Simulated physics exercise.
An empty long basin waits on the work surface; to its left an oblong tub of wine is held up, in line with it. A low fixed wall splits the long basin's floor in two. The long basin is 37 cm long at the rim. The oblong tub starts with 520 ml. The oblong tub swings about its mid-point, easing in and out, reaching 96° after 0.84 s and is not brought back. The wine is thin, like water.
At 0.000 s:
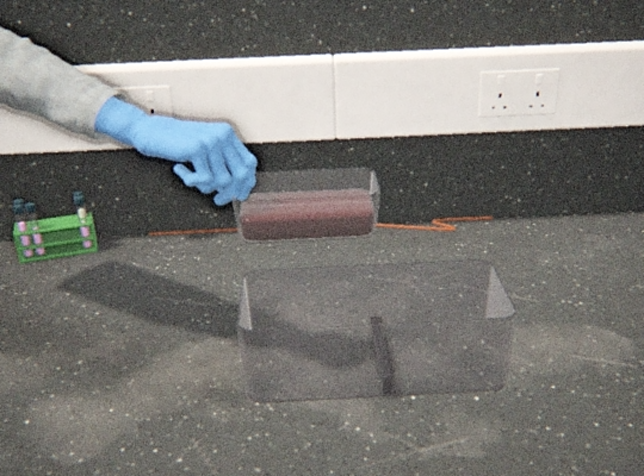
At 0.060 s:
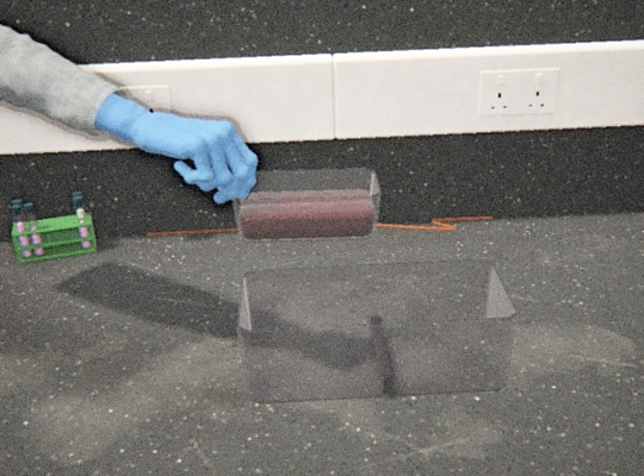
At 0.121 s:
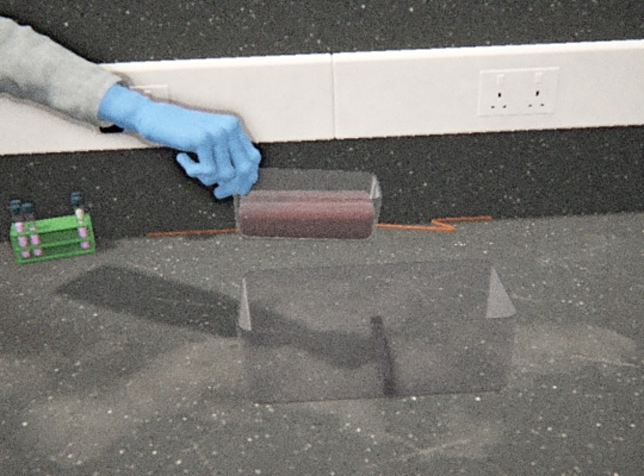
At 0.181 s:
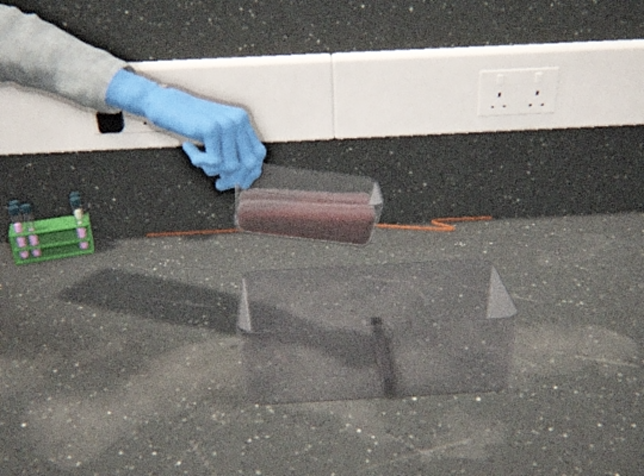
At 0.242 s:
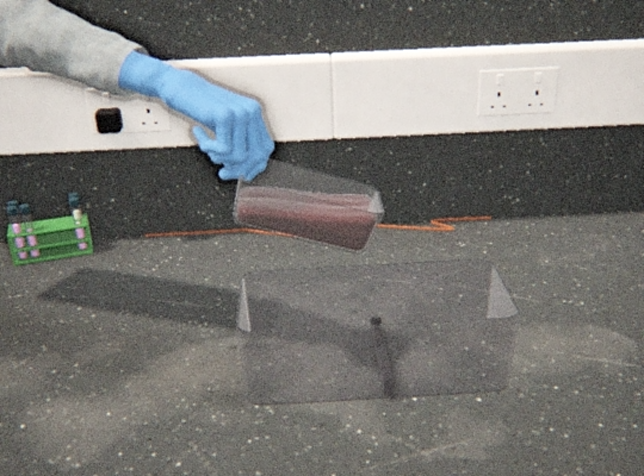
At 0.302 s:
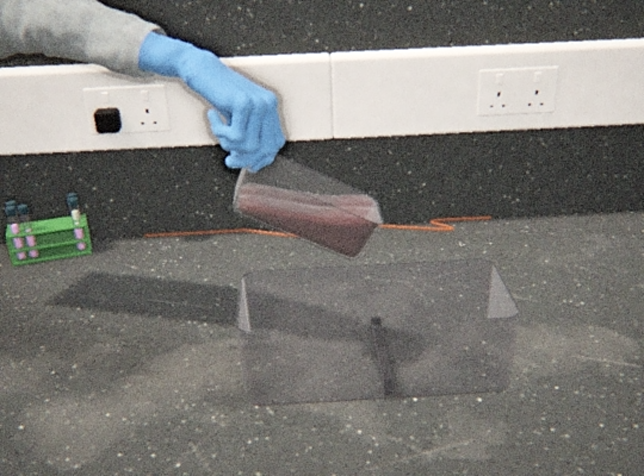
A blue-gloved hand tilting a clear oblong tub of dark red wine down to the right above an empty long basin.
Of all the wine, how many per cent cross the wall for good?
The far part has some 73 per cent.
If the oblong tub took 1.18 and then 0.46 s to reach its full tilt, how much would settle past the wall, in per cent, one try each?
In turn about 70 and 75 per cent.
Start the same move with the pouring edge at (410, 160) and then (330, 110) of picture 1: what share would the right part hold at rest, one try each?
First 80, then 55 per cent.
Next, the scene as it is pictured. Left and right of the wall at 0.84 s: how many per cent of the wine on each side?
Near 18 on the left, 74 on the right.
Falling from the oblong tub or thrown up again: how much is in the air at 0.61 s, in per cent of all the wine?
Near 36 in a hundred.
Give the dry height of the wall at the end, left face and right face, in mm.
Left about 24 mm, right about 14 mm.
Then, 0.61 s in, the tilt is 80° and 17 per cent is still to pour, 0 is left of the wall and 48 right of it.
Then, 0.84 s in, the tilt is 96° and 7 per cent is still to pour, 17 is left of the wall and 74 right of it.
Then, 1.08 s in, the tilt is 96° and 1 per cent is still to pour, 25 is left of the wall and 73 right of it.
Then, 1.34 s in, the tilt is 96° and 0 per cent is still to pour, 26 is left of the wall and 73 right of it.
Finally, 26 per cent lies left of the wall, 73 right of it and 0 outside.
